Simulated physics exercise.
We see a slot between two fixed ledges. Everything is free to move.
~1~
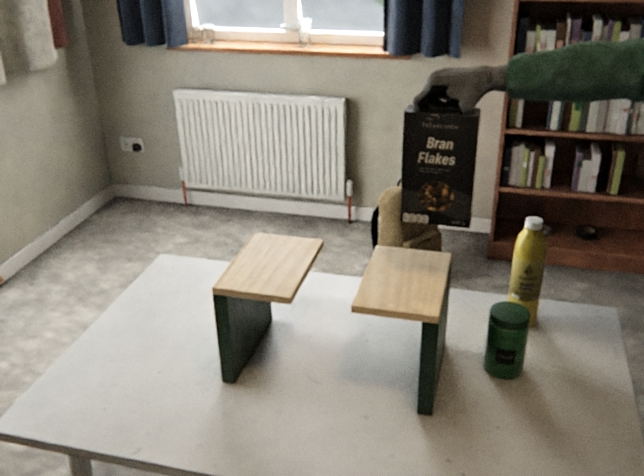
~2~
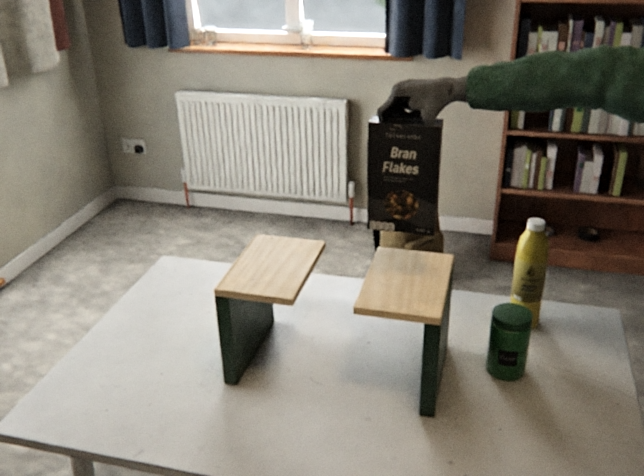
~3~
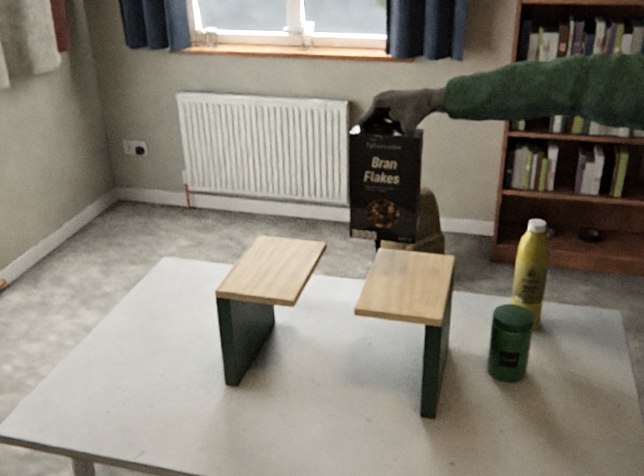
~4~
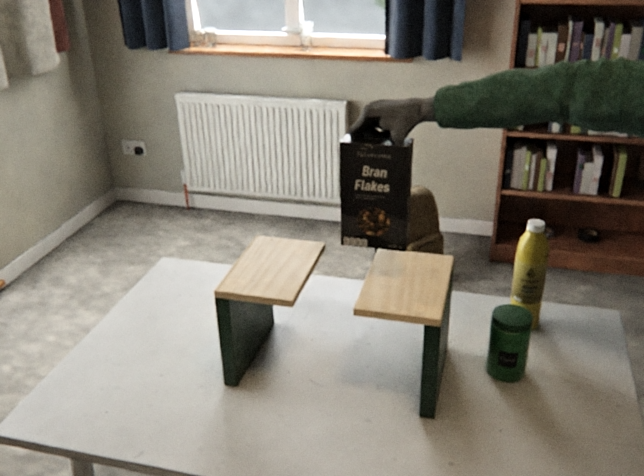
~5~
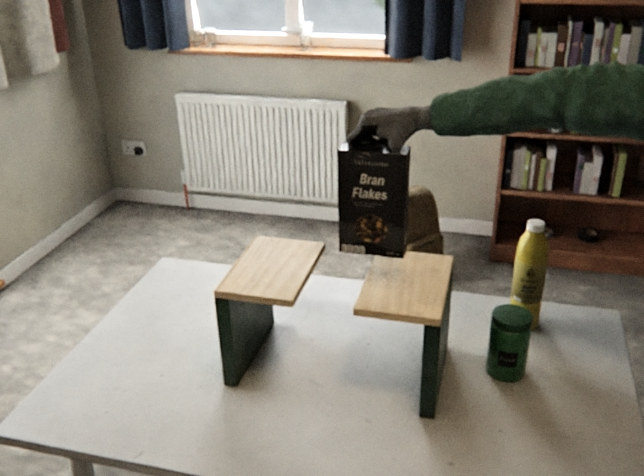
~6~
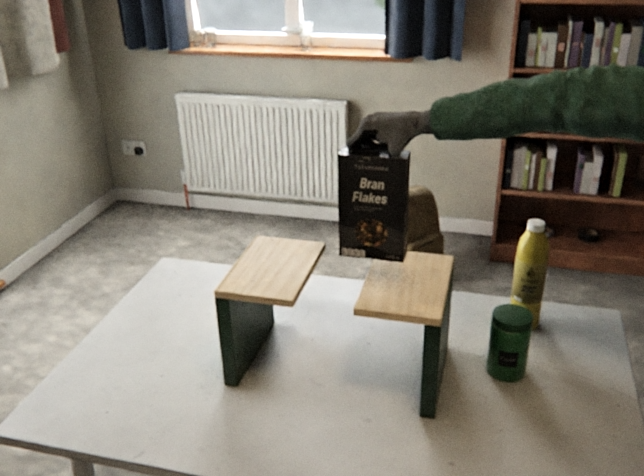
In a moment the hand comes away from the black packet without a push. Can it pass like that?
It lodges.
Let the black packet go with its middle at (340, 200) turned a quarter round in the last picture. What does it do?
Then it reaches the table.
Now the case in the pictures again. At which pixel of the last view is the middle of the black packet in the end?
At about (373, 229).
Then, 0.20 s after the last picture, black packet slid a little near (373, 228).
Then, 0.30 s after the last picture, black packet resting near (375, 230).
At rest, moved from the start, black packet; the other 2 in place. Seen from the same camera at the end, black packet near (373, 229). The packet stays on top.
